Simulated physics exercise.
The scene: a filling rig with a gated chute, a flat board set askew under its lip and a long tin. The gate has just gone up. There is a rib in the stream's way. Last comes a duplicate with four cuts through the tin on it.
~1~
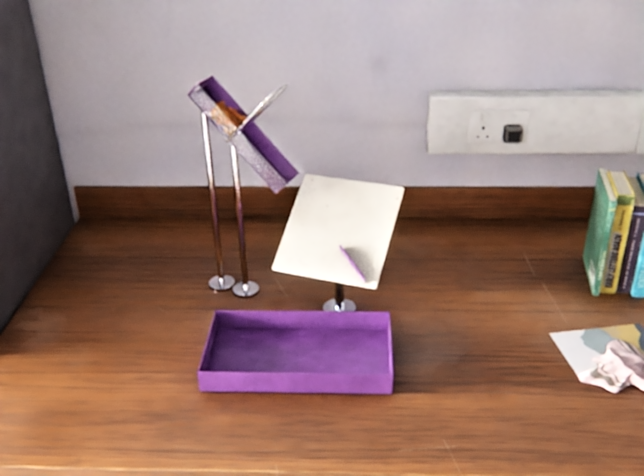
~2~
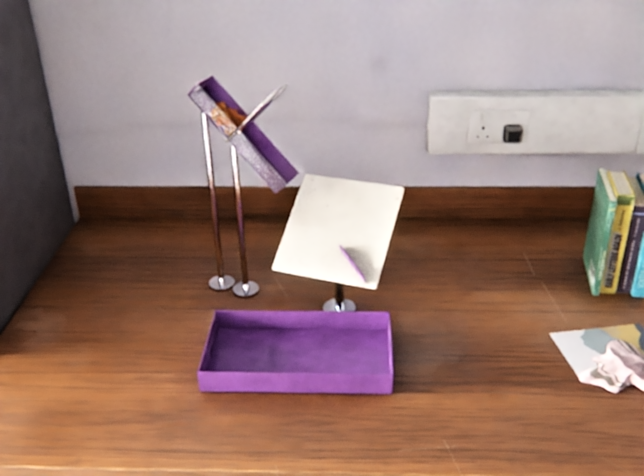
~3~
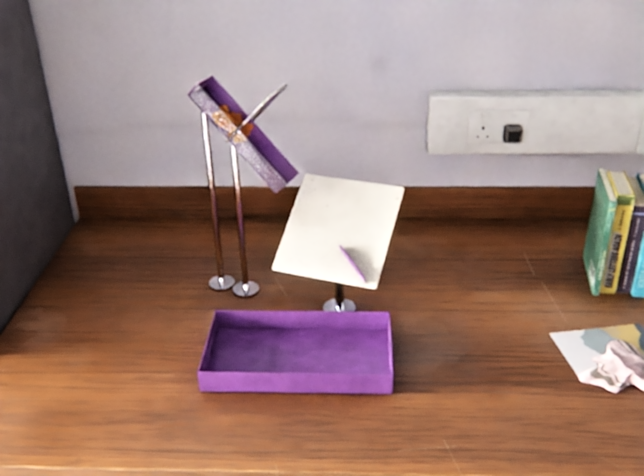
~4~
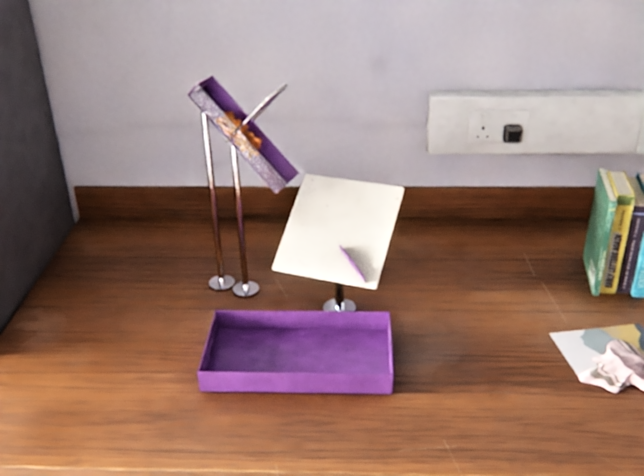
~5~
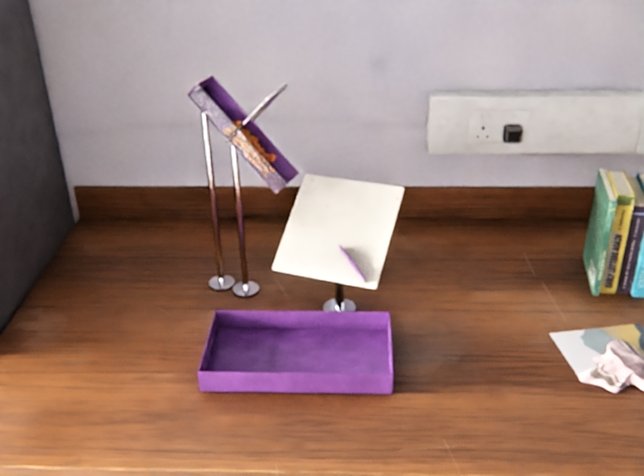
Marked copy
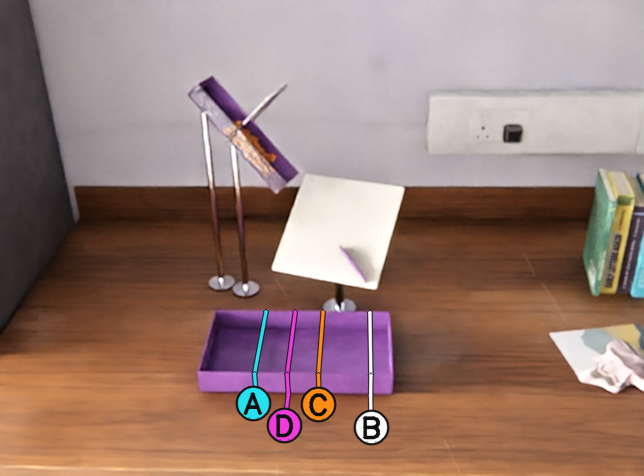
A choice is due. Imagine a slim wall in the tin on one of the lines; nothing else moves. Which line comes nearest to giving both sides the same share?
Line C does it best.
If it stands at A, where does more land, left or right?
Right.
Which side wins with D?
Right.
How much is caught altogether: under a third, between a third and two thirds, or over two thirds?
Over two thirds.
On the marked copy, line A crosses the front rim at (254, 372); line B crosses the front rim at (370, 374); line C crosses the front rim at (318, 373); line D crosses the front rim at (287, 373).
If A is chosen, of what is caught, none on the left of the divider, all on the right.
If B is chosen, of what is caught, nearly all on the left of the divider, a stray few on the right.
If C is chosen, of what is caught, about a third on the left of the divider, about two thirds on the right.
If D is chosen, of what is caught, a small part on the left of the divider, most on the right.
